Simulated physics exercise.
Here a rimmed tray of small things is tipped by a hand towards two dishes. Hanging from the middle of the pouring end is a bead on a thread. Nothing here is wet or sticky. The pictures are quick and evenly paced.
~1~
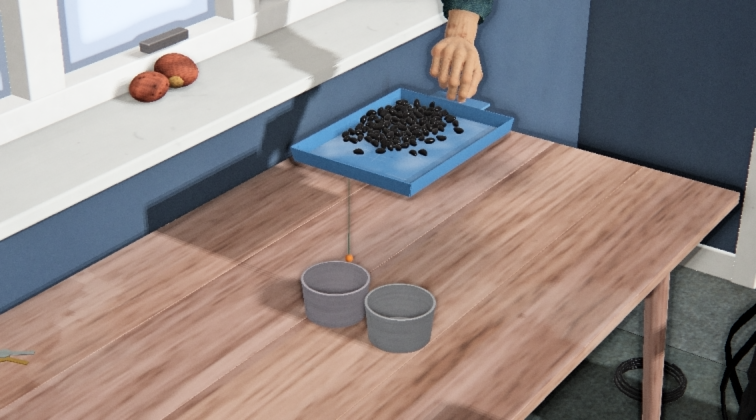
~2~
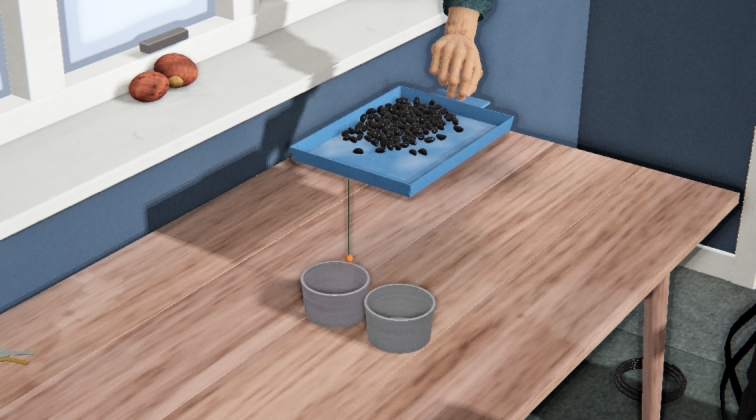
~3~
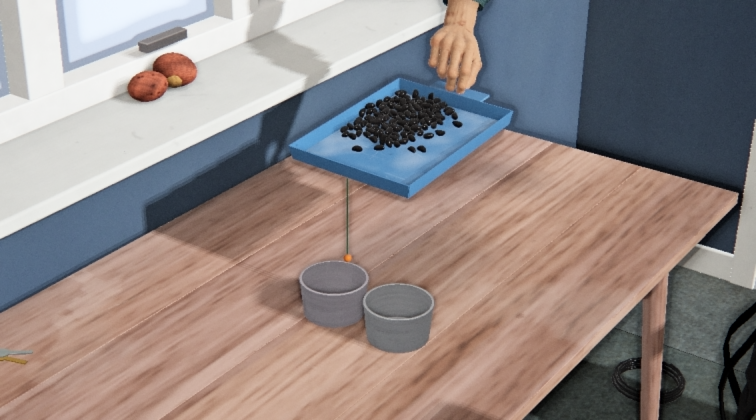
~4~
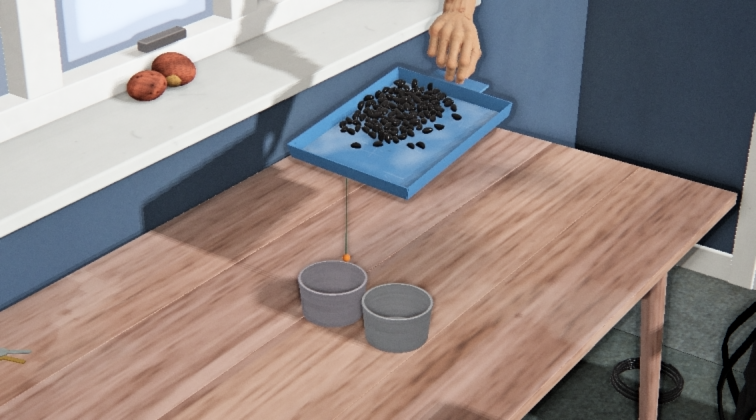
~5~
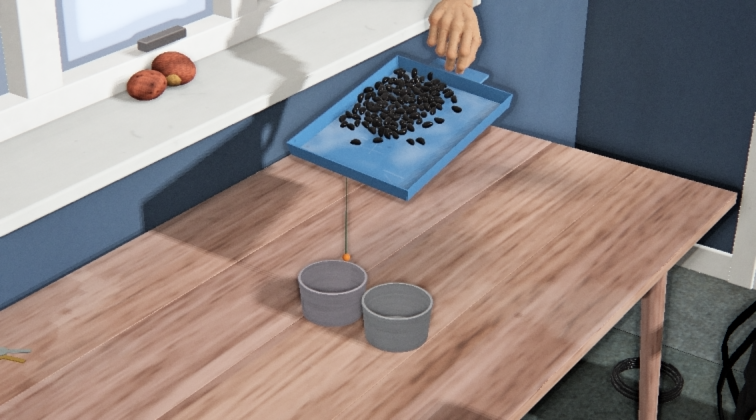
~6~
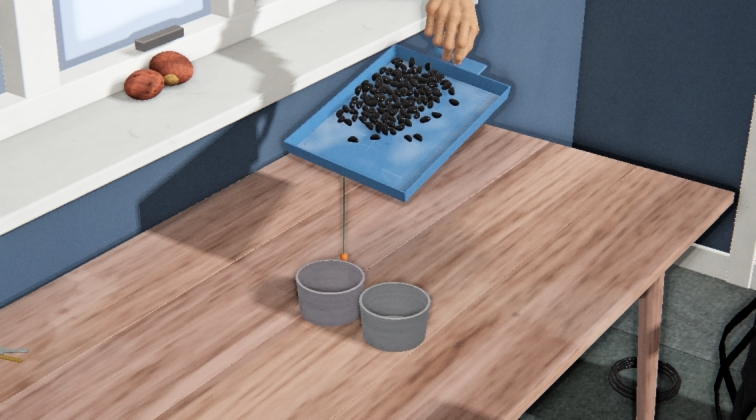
The clip opens on a hand holding a blue tray of black beans level above a wooden table, near two grey dishes, with an orange bead hanging on a thread. The hand then gradually raises the tray's far end, tilting it towards its lower right corner, while the beans stay heaped together.
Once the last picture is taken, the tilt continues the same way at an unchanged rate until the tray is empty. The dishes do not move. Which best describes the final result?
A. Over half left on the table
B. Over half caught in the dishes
Over half caught in the dishes.
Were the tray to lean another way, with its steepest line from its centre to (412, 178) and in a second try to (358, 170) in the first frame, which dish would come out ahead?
Result of try 1 is the right side, of try 2 the left side.
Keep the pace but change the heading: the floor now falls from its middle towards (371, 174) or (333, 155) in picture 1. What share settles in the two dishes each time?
The first comes to 50 %, while the second comes to 0 %.
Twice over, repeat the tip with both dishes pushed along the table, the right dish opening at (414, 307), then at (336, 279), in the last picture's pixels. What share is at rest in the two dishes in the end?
In order: 60 percent and 20 percent.
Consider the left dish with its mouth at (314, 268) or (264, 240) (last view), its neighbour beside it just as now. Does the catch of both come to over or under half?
For the earlier try a larger portion is kept, for the later one a smaller portion.
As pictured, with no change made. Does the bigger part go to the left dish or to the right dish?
Fuller side: Right of the pair.
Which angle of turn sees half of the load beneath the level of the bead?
I'd say it is tilted about 110°.
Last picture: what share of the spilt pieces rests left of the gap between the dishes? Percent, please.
Close to 50 per cent of the spill, I think.
Shortly afterwards, tray tipped steeply; all but a few on the tray; a little in the air.
Next, tray tipped right over; the bulk on the tray; a little in the right dish; only a few in the left dish; a little outside both; only a few in the air.
Some moments later, tray tipped past a quarter turn; near half in the right dish; near a quarter in the left dish; near a quarter outside both; only a few in the air.
In the end, tray tipped past a quarter turn; near half in the right dish; near a quarter in the left dish; near a quarter outside both.
